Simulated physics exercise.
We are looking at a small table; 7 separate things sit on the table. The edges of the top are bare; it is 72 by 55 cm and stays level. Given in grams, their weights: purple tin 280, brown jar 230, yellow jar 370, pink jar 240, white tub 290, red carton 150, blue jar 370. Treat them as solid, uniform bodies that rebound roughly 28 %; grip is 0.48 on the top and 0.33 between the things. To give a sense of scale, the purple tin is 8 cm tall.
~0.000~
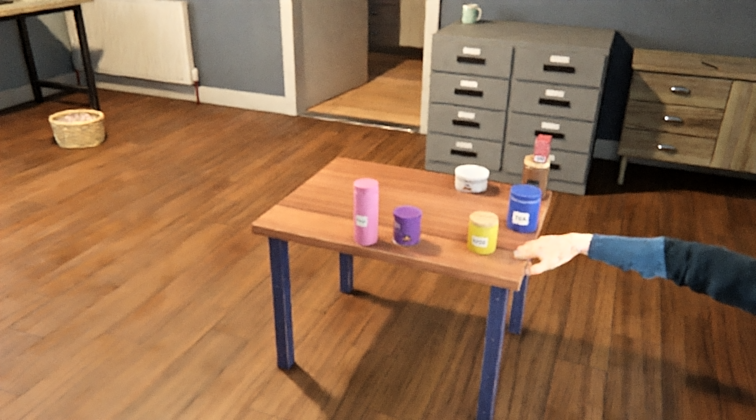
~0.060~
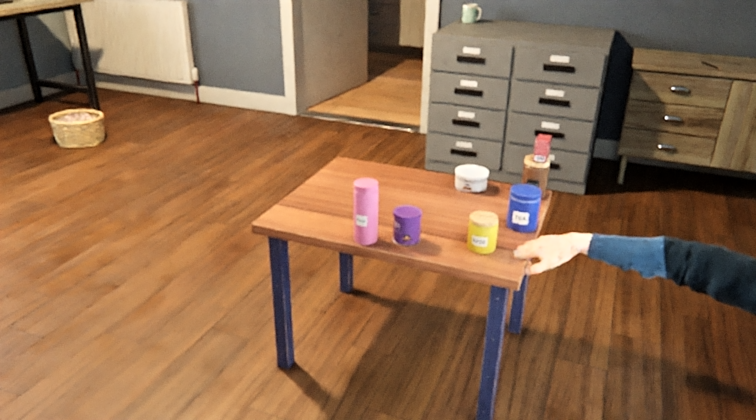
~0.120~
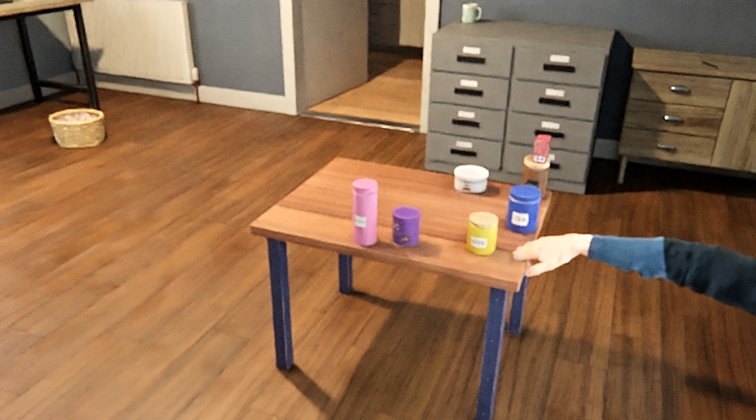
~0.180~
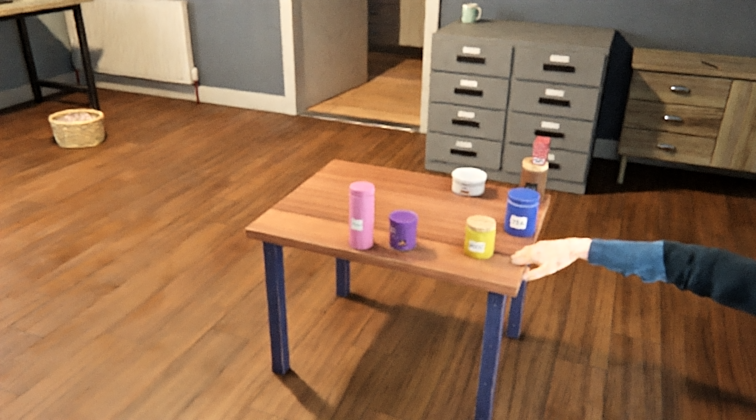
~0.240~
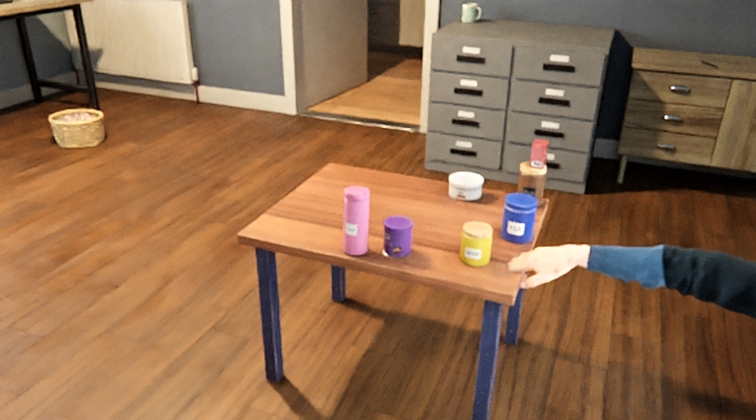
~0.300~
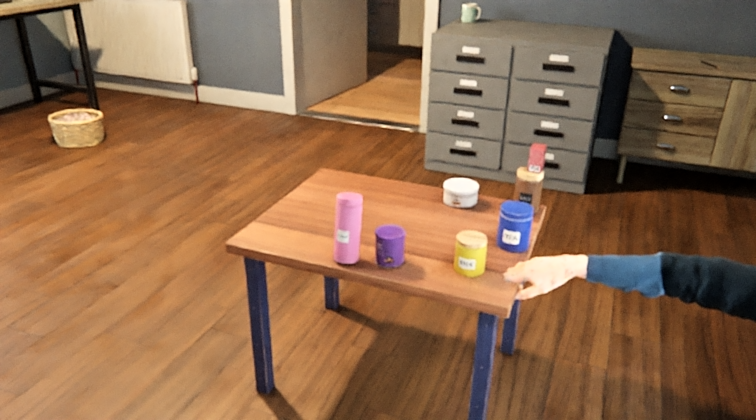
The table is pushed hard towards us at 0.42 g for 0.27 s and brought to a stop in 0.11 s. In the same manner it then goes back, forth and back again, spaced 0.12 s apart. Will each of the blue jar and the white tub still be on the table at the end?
Blue jar: Yes, white tub: Yes.
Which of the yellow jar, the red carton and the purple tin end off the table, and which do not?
Outcome: The yellow jar remains on its support; the red carton remains on its support; the purple tin departs its support.
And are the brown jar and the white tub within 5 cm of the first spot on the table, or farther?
First the brown jar: It departs its position; then the white tub: It stays in position.
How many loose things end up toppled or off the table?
The count is 4.
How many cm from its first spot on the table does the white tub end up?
Net distance near 0 cm.
By 0.70 s, table along by 17 cm; purple tin and pink jar now off the table; white tub 7 cm from its spot near (449, 210); blue jar 6 cm from its spot near (506, 247).
By 1.00 s, blue jar 6 cm from its spot near (517, 217); red carton on its side; brown jar on its side.
By 1.70 s, table along by 17 cm; blue jar 13 cm from its spot near (499, 259); white tub 7 cm from its spot near (450, 209); red carton on its side.
When it is over (2.8 s), off the table, purple tin and pink jar; lying over on the table, brown jar and red carton; not toppled but over 5 cm from the start, blue jar; the other 2 within 5 cm of the start. In the last view, blue jar near (518, 216), white tub near (471, 178).
